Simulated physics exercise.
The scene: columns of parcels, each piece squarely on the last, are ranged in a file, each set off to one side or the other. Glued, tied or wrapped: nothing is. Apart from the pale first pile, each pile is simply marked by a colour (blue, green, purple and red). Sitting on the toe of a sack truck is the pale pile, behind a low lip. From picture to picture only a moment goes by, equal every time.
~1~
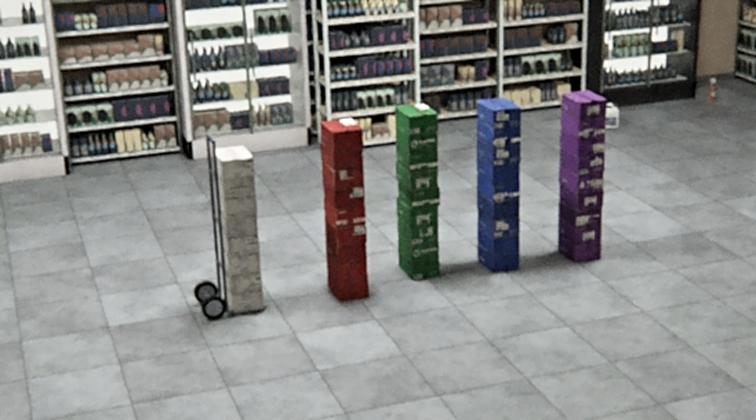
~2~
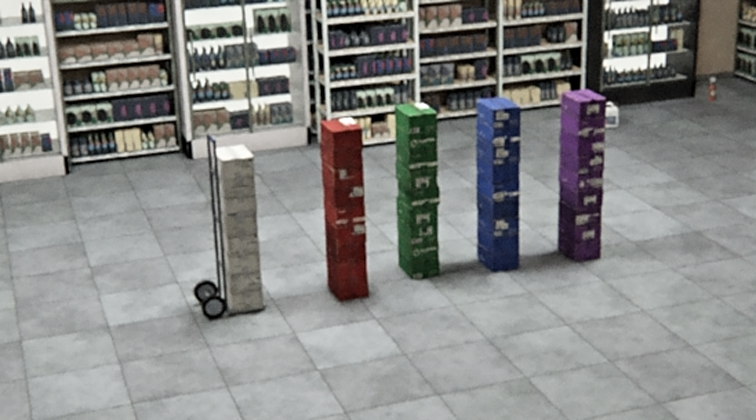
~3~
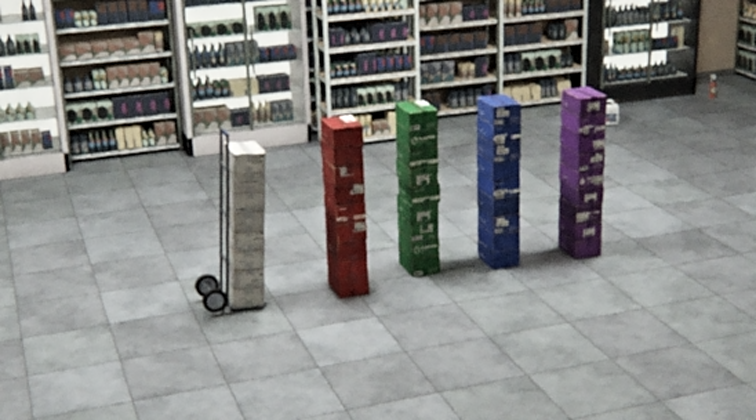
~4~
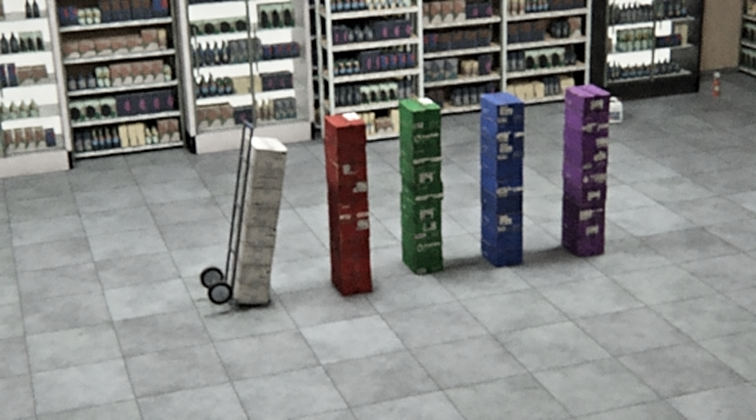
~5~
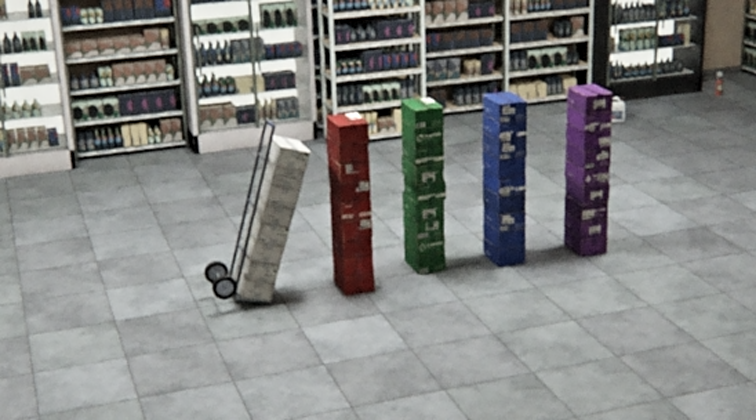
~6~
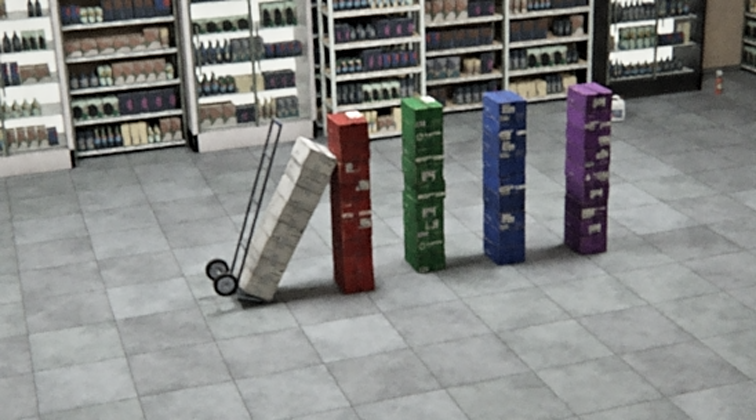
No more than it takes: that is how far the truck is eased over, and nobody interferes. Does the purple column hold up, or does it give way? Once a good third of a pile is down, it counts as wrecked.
It gives way.
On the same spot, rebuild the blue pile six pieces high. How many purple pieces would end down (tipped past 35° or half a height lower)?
By the finish, the purple count of pieces down is 9.
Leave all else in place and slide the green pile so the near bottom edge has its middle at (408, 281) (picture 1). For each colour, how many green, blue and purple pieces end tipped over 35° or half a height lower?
The count comes out as green 9, blue 9 and purple 9.
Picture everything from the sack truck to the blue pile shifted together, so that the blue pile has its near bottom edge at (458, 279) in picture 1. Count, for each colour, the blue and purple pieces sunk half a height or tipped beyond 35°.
Blue: 9; purple: 8.
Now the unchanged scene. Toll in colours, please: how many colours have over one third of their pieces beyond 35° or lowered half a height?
Counting by colour, the total comes out at 4.
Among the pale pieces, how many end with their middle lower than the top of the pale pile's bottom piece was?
The number is 4.
Shortly afterwards, 8 of the pale pile down; none of the 9 purple parcels down (0 of 36 in all colours); top purple parcel unmoved; top red parcel tilted clearly, half its height lower.
Next, 8 of the pale pile down; none of the 9 purple parcels down (17 of 36 in all colours); top purple parcel a little from its place; top red parcel on its side.
Some moments later, 8 of the pale pile down; 8 of the 9 purple parcels down (34 of 36 in all colours); top purple parcel tilted steeply, some four heights lower; top red parcel upside down.
In the end, 8 of the pale pile down; 8 of the 9 purple parcels down (34 of 36 in all colours); top purple parcel some eight heights lower; top blue parcel upside down.
